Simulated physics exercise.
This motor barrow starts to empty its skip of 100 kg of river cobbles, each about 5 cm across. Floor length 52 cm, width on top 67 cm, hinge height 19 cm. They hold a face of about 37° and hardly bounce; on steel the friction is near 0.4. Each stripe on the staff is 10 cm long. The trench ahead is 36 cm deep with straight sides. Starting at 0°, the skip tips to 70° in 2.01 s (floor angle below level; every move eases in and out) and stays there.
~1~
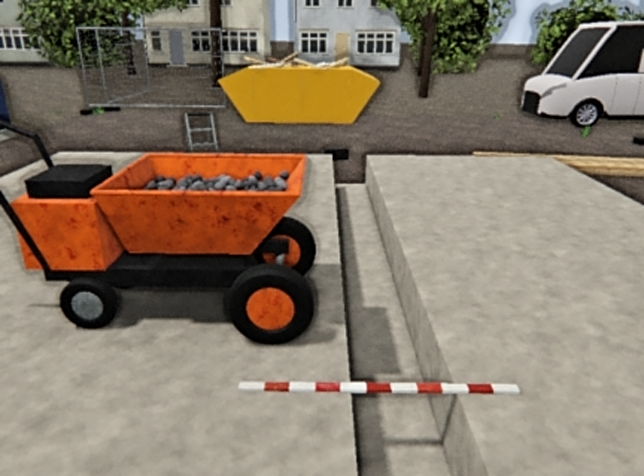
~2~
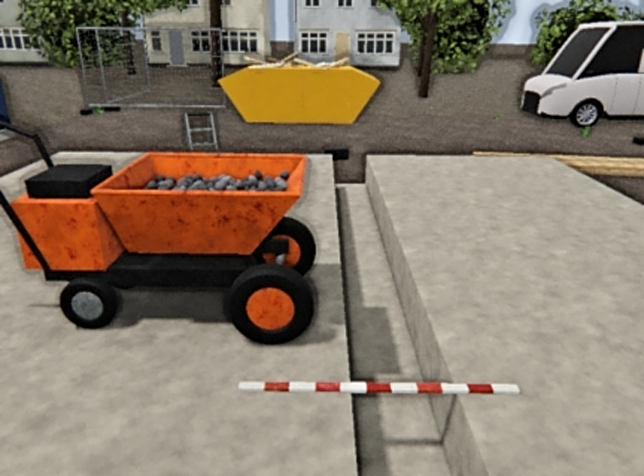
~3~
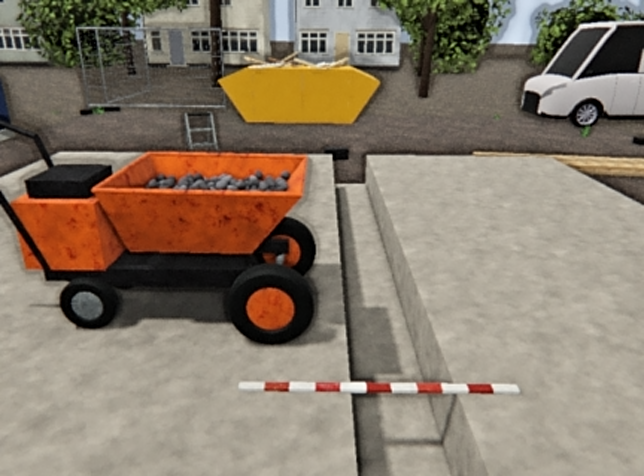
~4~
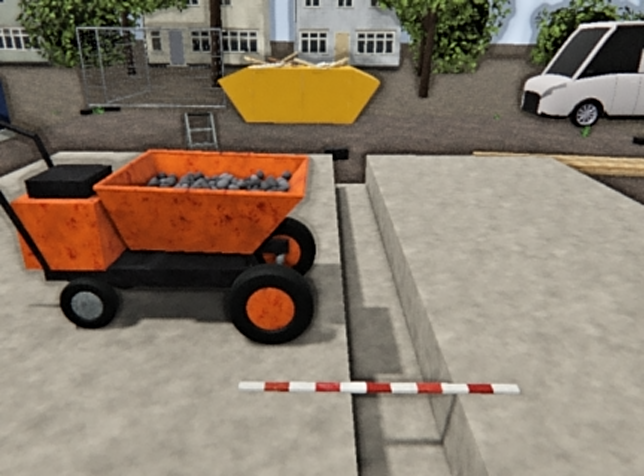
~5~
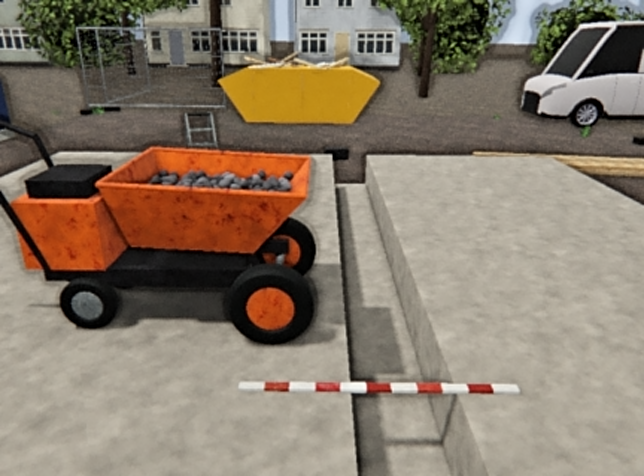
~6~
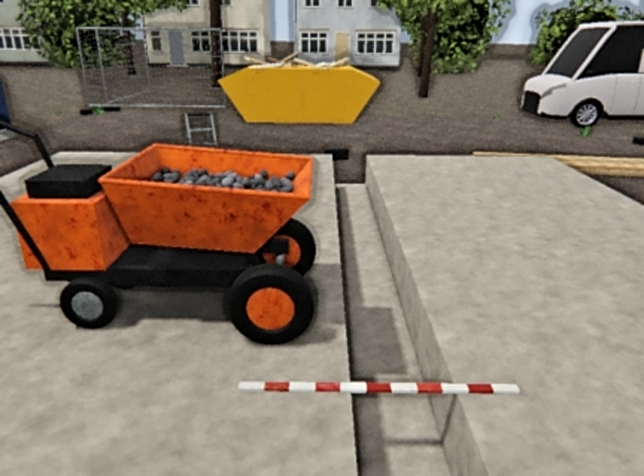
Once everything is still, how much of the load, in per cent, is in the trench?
Close to 73 in a hundred.
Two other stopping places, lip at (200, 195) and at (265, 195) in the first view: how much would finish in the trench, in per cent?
About 80 and 100 per cent.
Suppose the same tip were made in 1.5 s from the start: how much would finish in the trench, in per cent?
It would be near 65 per cent.
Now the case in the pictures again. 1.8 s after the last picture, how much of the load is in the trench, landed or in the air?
Some 30 per cent.
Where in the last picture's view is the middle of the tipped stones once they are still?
Around (406, 356).
Then, 1.2 s after the last picture the floor is at 59°, 100 % in the skip; the foremost stones are at (373, 240).
Then, 1.8 s after the last picture the floor is at 70°, 49 % in the skip, 32 % in the trench, 19 % past the trench; the foremost stones are at (482, 301).
Then, 2.2 s after the last picture the floor is at 70°, 23 % in the skip, 50 % in the trench, 27 % past the trench; the foremost stones are at (527, 293).
Then, 4.1 s after the last picture the floor is at 70°, 0 % in the skip, 73 % in the trench, 27 % past the trench; the foremost stones are at (568, 311).
